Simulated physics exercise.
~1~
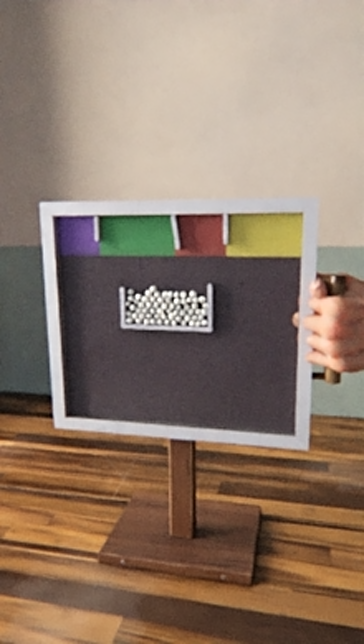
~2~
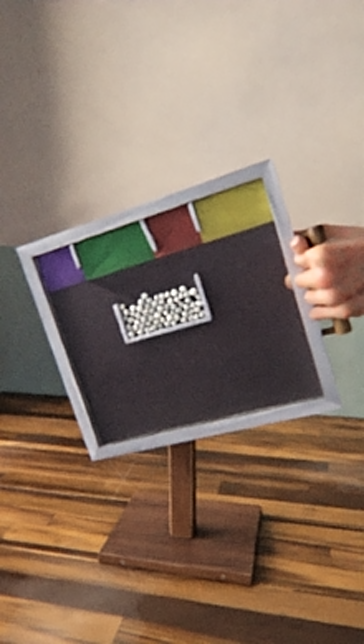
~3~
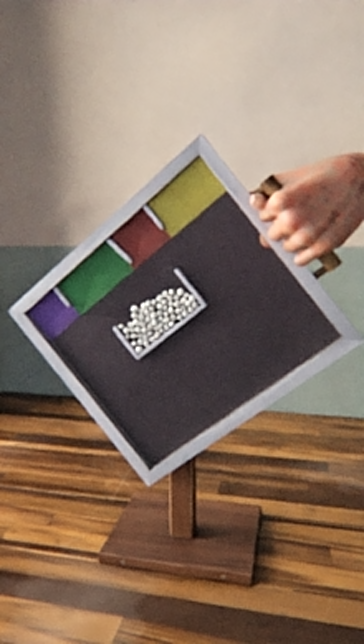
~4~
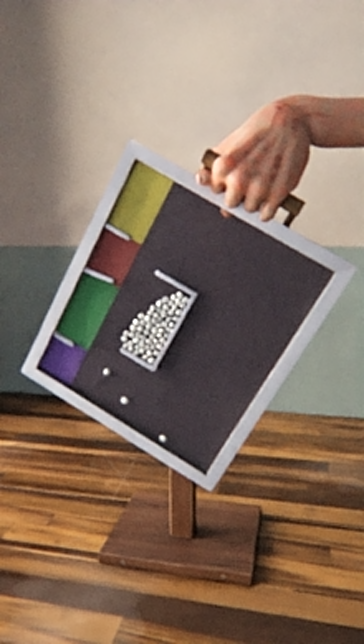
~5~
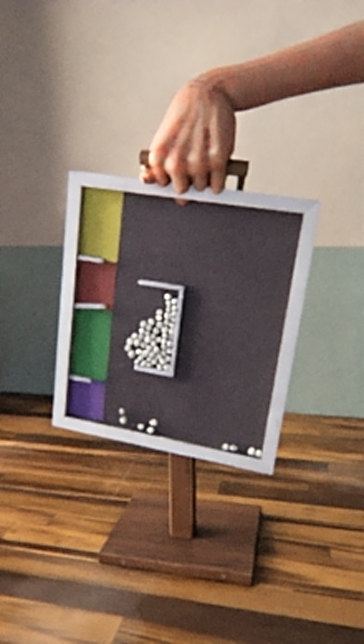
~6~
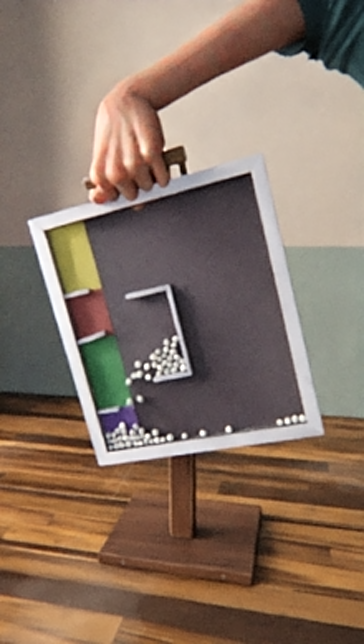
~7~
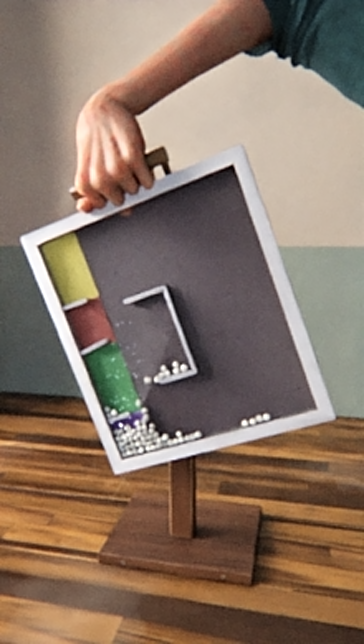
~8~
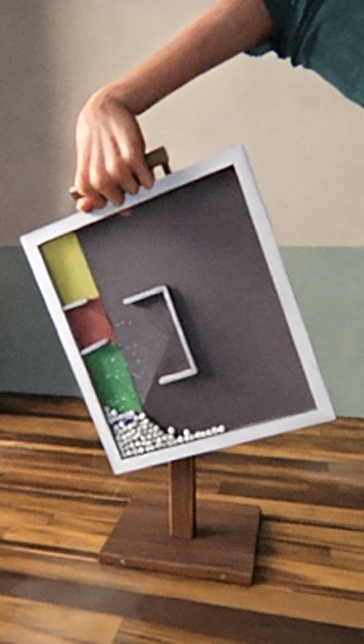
In this clip, a hand turns a framed board with four coloured pockets anticlockwise past a quarter turn, and small white pills spill from a central tray. They slide into the lower left corner, heaped over the purple pocket and along the bottom edge, leaving the tray empty.
